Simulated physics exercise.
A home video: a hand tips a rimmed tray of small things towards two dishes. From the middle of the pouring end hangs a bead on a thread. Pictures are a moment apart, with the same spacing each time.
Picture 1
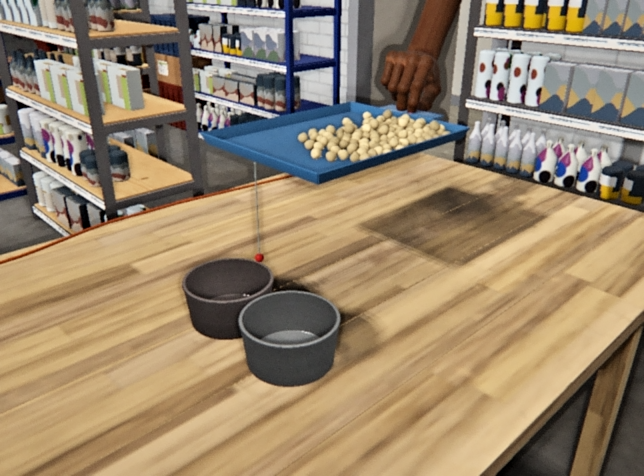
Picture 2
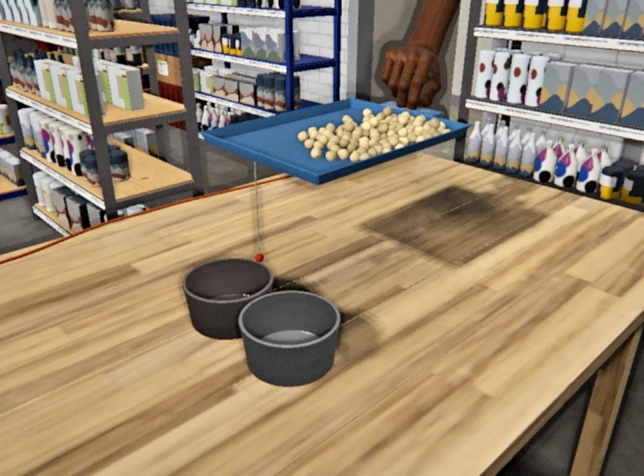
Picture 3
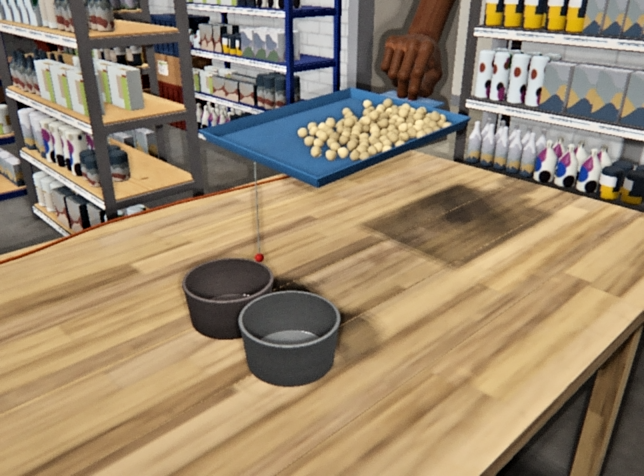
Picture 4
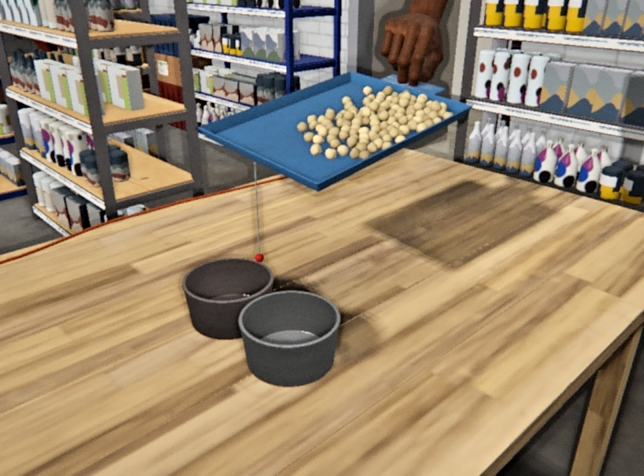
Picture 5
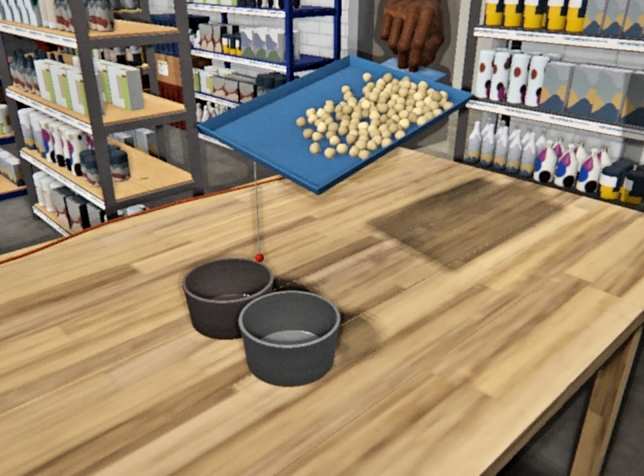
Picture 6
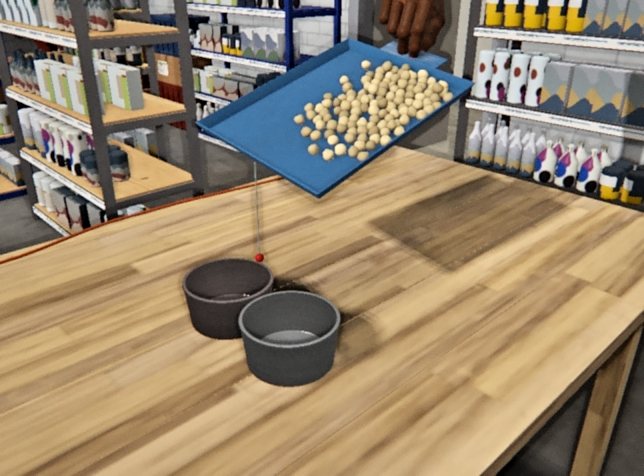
A hand tilting a blue tray of round, pale nuts steadily towards its lower right corner above two dark dishes on a wooden table.
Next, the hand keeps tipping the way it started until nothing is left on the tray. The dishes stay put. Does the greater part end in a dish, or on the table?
So the dishes mostly succeed at catching it, really.
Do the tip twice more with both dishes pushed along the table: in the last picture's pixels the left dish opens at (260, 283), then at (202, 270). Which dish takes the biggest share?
First place: The rightmost one; second place: The rightmost one.
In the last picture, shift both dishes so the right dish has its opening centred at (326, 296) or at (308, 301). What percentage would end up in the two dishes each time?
30 per cent the first time, 50 per cent the second time.
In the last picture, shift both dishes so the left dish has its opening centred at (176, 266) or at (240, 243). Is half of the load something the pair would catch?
First try: Lower than half; second try: Lower than half.
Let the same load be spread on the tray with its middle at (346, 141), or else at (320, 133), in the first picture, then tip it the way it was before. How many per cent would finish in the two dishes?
Some 90 and then some 90 per cent.
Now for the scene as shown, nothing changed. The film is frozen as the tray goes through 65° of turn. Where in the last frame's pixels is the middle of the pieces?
The middle of the pieces sits at roughly (303, 219).
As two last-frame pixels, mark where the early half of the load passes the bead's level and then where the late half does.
The early half goes through (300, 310), the late half through (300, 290).
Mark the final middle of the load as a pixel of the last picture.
Once nothing moves, the middle sits near (288, 350).
Soon after the last picture, tray tipped steeply; about half on the tray; about a quarter in the right dish; a stray few in the left dish; a small part outside both; about a third in the air.
A little later, tray tipped past a quarter turn; about two thirds in the right dish; a small part in the left dish; about a quarter outside both; a stray few in the air.
Later still, tray tipped past a quarter turn; about two thirds in the right dish; a small part in the left dish; about a quarter outside both.
At rest, tray tipped past a quarter turn; about two thirds in the right dish; a small part in the left dish; about a quarter outside both.
